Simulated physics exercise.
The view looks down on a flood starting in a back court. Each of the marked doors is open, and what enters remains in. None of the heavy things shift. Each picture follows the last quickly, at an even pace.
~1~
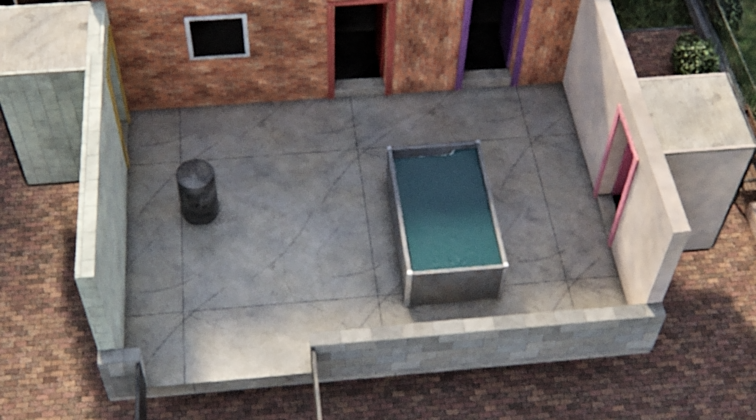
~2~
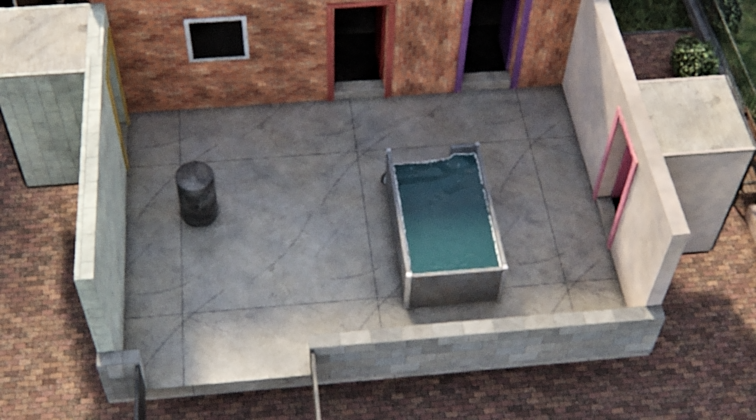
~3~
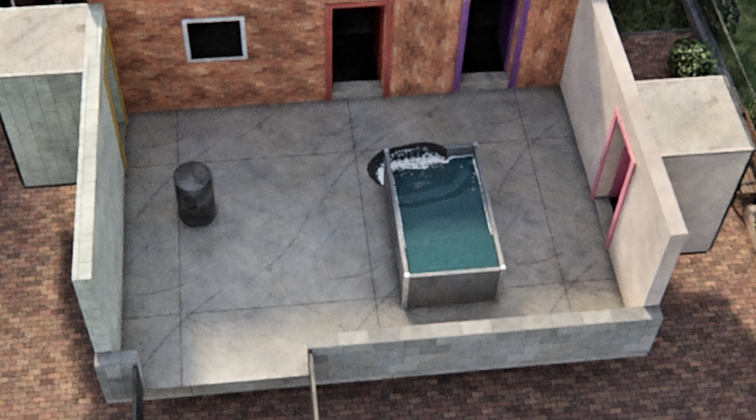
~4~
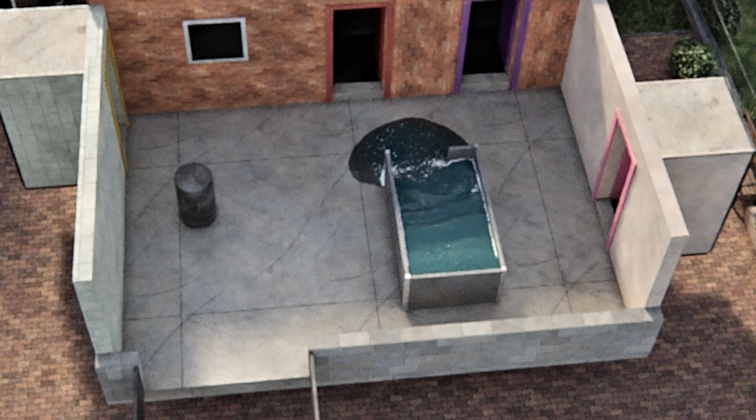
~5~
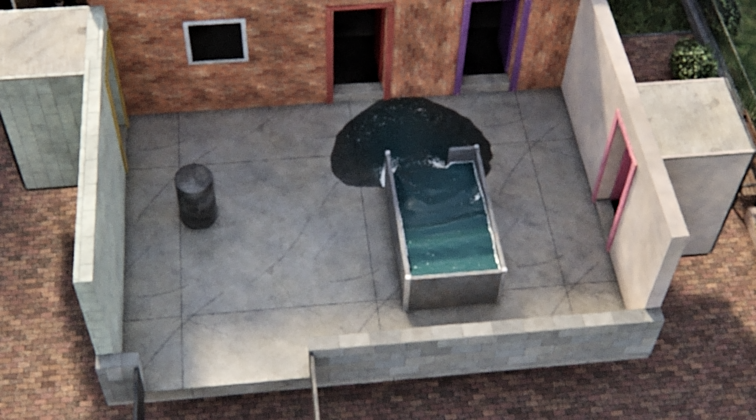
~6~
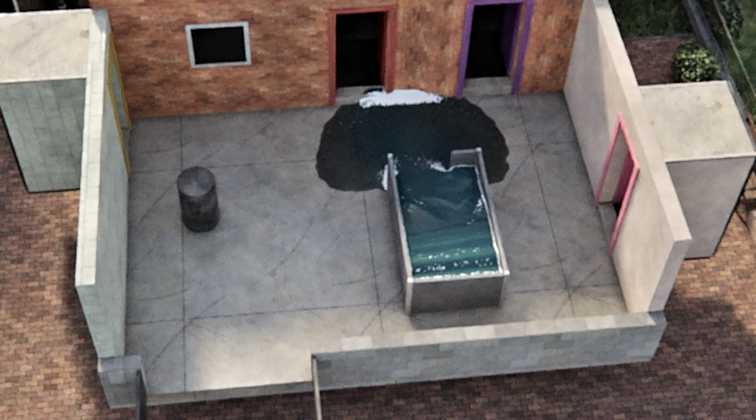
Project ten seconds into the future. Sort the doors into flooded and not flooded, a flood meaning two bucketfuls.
Sorted: Pink door - not flooded; red door - flooded; purple door - not flooded; yellow door - flooded.
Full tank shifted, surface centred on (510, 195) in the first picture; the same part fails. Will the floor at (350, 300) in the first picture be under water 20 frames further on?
Answer: Untouched.
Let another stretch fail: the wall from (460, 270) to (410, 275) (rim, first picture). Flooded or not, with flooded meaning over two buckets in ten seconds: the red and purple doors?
In brief, the red one stops short; the purple one stops short.
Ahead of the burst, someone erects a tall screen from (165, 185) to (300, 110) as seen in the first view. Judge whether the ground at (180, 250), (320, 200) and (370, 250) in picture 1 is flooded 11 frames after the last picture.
Taking the points in turn, they are high and dry, high and dry and high and dry.
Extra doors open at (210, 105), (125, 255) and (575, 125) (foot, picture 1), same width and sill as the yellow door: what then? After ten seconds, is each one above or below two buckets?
Door by door: Ends up below, ends up below, ends up above.
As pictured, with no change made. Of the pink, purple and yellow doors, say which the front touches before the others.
The one in purple is the one.
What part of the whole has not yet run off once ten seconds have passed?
I make it around 80 per cent.
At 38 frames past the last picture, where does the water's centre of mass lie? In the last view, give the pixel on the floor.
I'd put my finger on (383, 203).
A moment on, water covers 20 % of the floor; the pink door not reached, the red door over two buckets in, the purple door wet at the sill, nothing in, the yellow door not reached.
Next, water covers 25 % of the floor; the pink door not reached, the red door over two buckets in, the purple door wet at the sill, nothing in, the yellow door not reached.
Then, water covers 45 % of the floor; the pink door wet at the sill, nothing in, the red door far over two buckets in, the purple door wet at the sill, nothing in, the yellow door over two buckets in.
Later, water covers 75 % of the floor; the pink door wet at the sill, nothing in, the red door far over two buckets in, the purple door wet at the sill, nothing in, the yellow door far over two buckets in.
In the end, water covers 90 % of the floor; the pink door wet at the sill, nothing in, the red door far over two buckets in, the purple door wet at the sill, nothing in, the yellow door far over two buckets in.
